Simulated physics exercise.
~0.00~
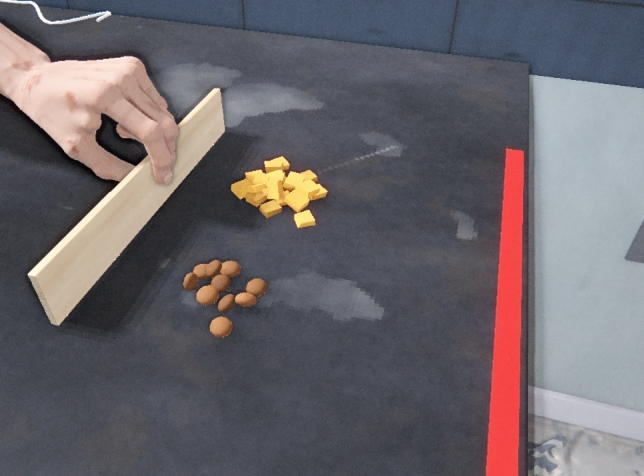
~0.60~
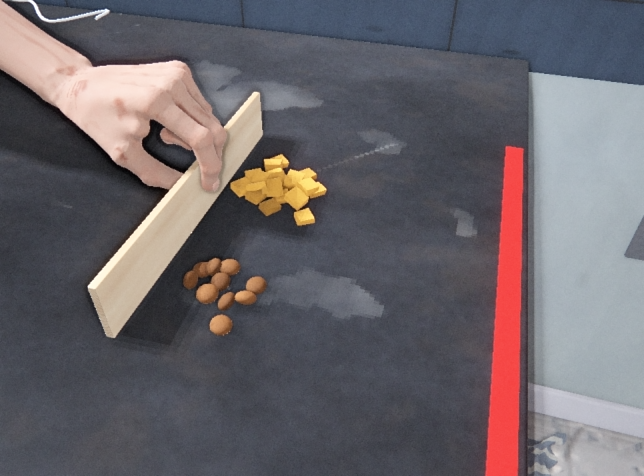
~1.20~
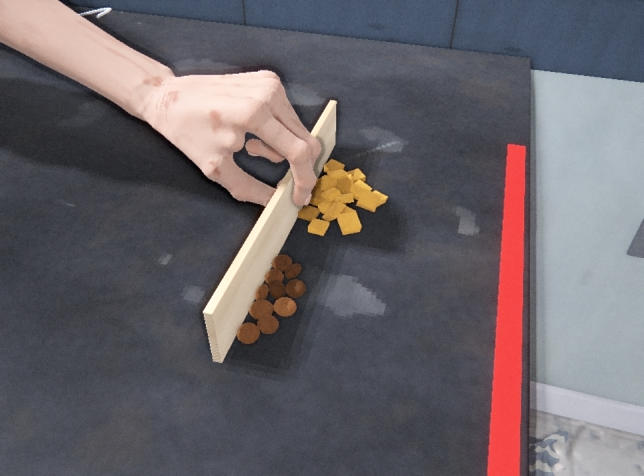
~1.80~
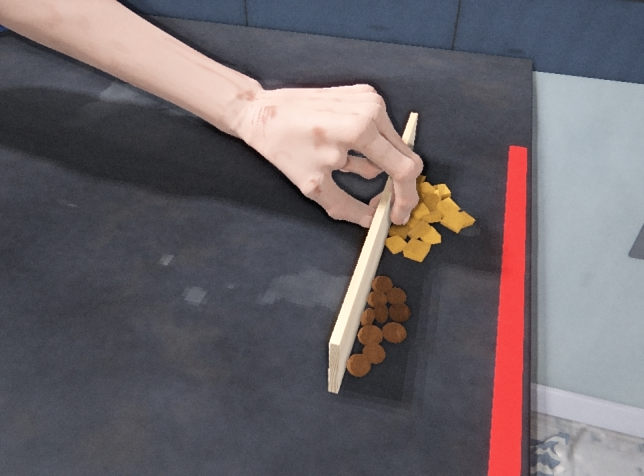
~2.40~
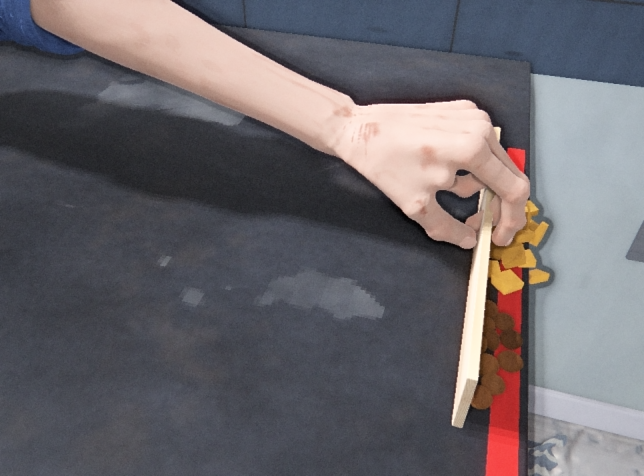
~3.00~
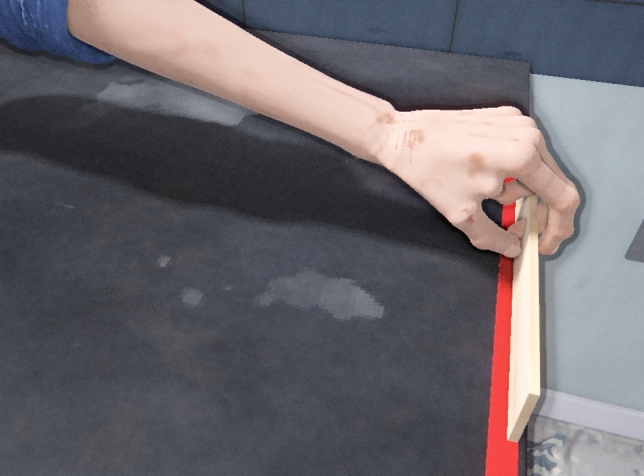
A hand holds a pale strip of wood upright on a dark, scuffed tabletop, seen from above at an angle, with blue panelling behind and a red strip of tape near the right edge. To the right of the wood lie a pile of yellow chunks and, nearer the viewer, a small cluster of round brown pieces. The hand slides the wood rightward, gathering both piles and pushing them across the table. They reach the tape, and yellow pieces pass beyond the edge first. The wood stops at the tape, with both piles gone from the tabletop.
